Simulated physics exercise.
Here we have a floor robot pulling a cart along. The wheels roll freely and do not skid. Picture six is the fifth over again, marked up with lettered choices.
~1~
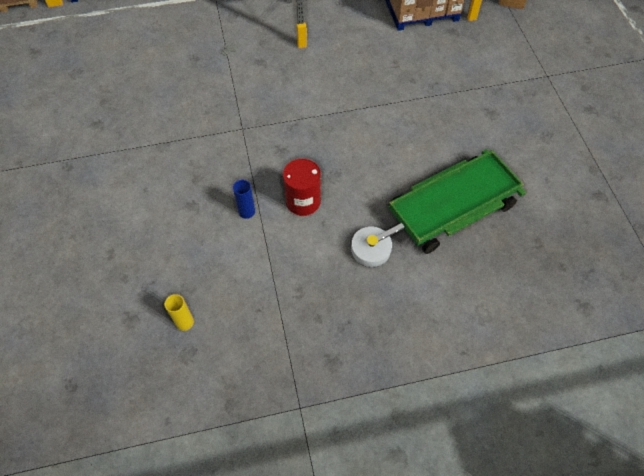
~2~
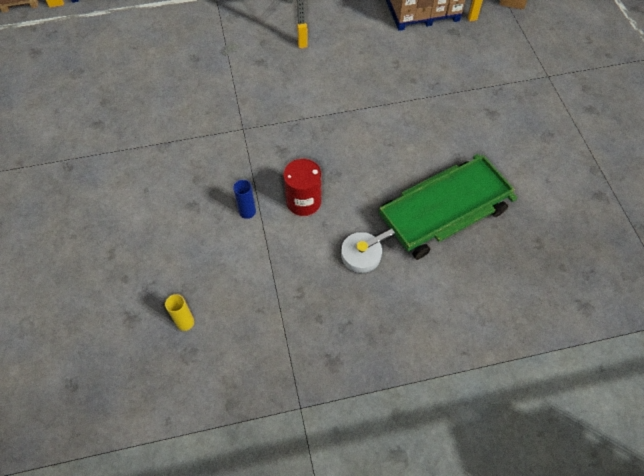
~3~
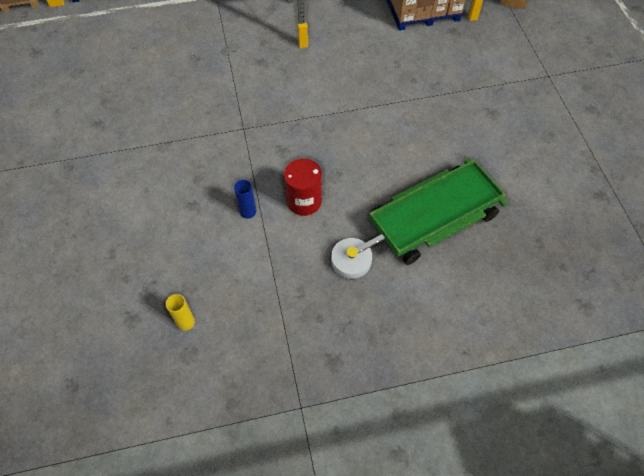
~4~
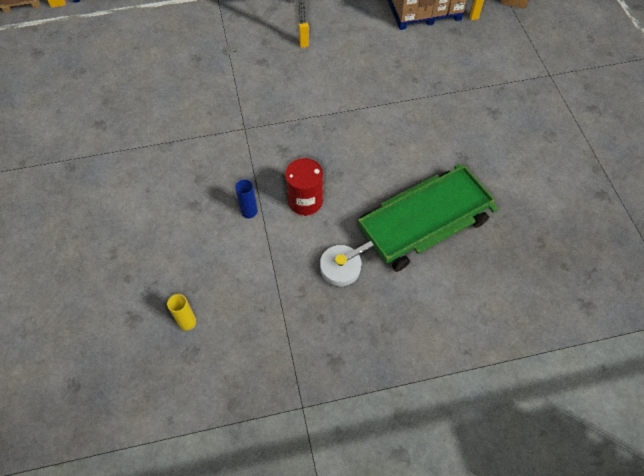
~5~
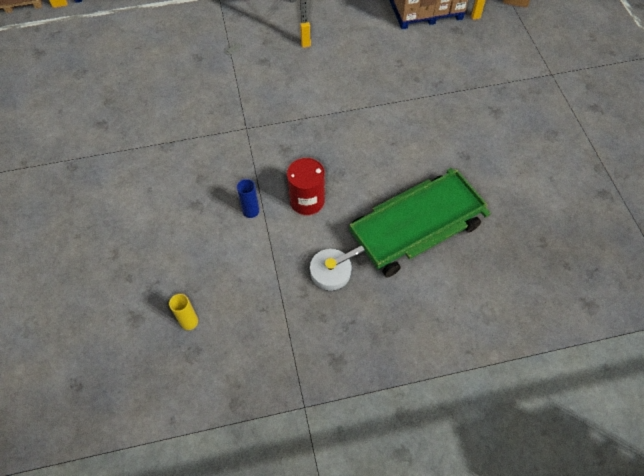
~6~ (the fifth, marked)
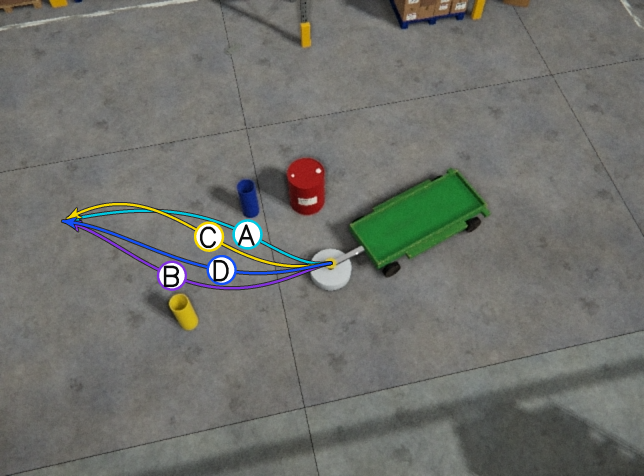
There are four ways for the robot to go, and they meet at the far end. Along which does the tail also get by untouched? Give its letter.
The robot should drive D.
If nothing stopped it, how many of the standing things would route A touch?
In all, two.
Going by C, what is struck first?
First the blue post.
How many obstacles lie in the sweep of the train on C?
In all, one.
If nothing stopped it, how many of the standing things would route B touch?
One.
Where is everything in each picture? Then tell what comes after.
Yellow post (185, 322); robot (372, 245); green cart (456, 196), in the first frame.
Robot (362, 251); green cart (447, 202); blue post (247, 212), in the second frame.
Robot (352, 257); green cart (437, 207); yellow post (186, 322), in the third frame.
Robot (341, 264); green cart (427, 213); red drum (306, 201), in the fourth frame.
Robot (331, 268); green cart (418, 218); blue post (251, 211); red drum (307, 200); yellow post (189, 322), in the fifth frame.
On the copy, A from (331, 263) via (208, 219) to (68, 220); B from (331, 263) via (186, 281) to (68, 222); C from (331, 263) via (197, 230) to (67, 219); D from (331, 263) via (192, 263) to (63, 221).
On D. First, robot (231, 276), cart (332, 250).
Then, robot (140, 248), cart (238, 254).
Finally, robot (67, 227), cart (159, 240); nothing has been touched.
By contrast, A meets the blue post and red drum; B meets the yellow post; C meets the blue post.
